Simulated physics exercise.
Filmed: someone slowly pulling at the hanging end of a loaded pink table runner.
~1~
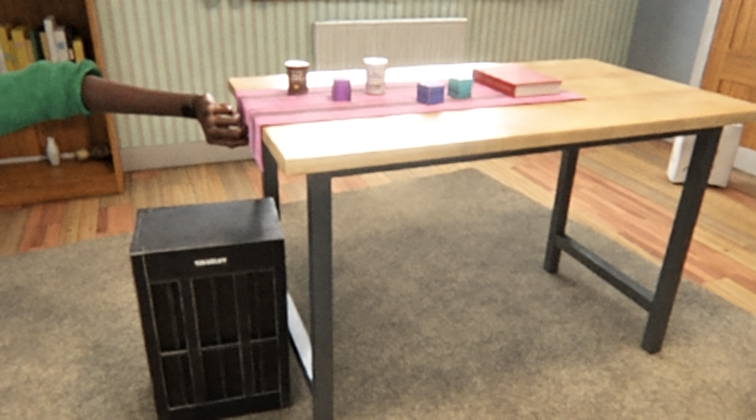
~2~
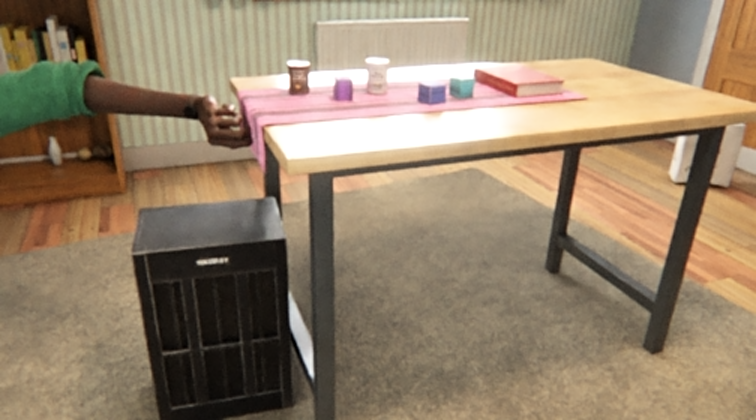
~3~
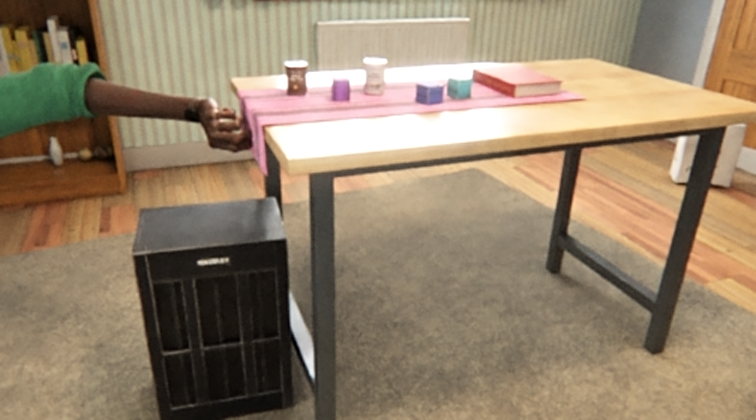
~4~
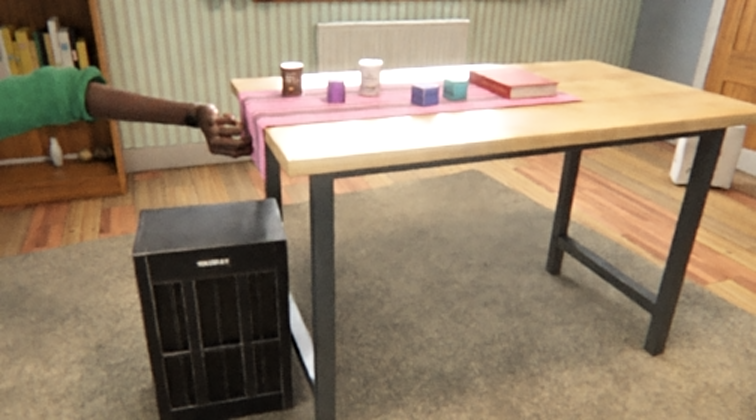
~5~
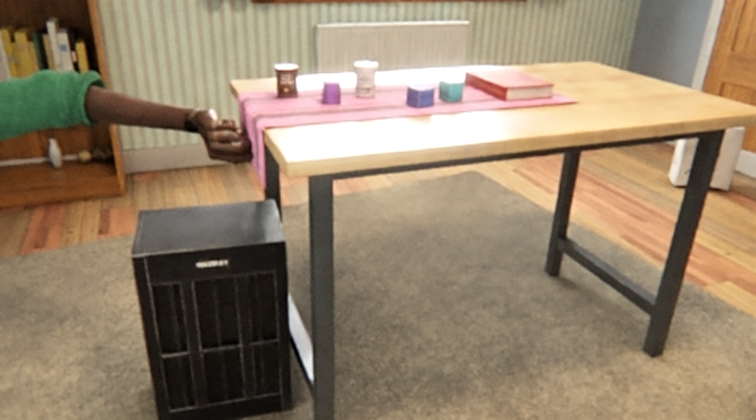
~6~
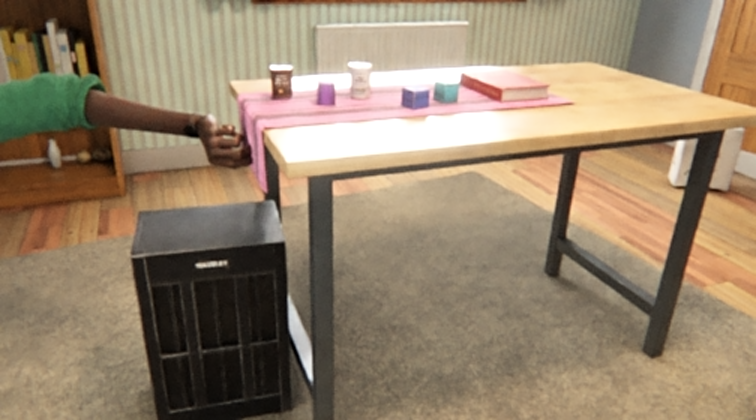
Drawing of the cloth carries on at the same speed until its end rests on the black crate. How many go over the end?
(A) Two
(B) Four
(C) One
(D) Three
The answer is C.
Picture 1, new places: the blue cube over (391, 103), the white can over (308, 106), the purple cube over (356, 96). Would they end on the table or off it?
The blue cube is still on top, the white can is off the top and the purple cube is still on top.
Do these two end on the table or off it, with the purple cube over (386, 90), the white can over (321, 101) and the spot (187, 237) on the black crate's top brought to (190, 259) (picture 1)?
As for the purple cube, it stays in place; as for the white can, it leaves the top.
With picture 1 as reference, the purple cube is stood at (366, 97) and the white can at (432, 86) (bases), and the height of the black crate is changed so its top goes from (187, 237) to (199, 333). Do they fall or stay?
Final state: The purple cube is no longer up, the white can is no longer up.
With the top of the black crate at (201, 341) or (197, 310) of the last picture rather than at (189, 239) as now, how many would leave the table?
First height: 4; second height: 3.
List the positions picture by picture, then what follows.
The first frame shows hem (263, 173); brown can (297, 63); purple cube (342, 77); white can (376, 61); blue cube (431, 83); turquoise cube (461, 77); top of the crate (187, 237).
The second frame shows hem (265, 173); brown can (299, 63).
The third frame shows hem (268, 176); purple cube (341, 78).
The fourth frame shows hem (265, 182); white can (371, 62); top of the crate (190, 238).
The fifth frame shows hem (265, 188); blue cube (421, 86).
The sixth frame shows hem (267, 193); brown can (282, 67); purple cube (326, 81); white can (361, 65); blue cube (416, 87); turquoise cube (447, 81).
Early on, hem near (253, 194); all still up.
Midway, hem on the crate; brown can gone.
Finally, hem on the crate; brown can gone. The count of fallen things is one.
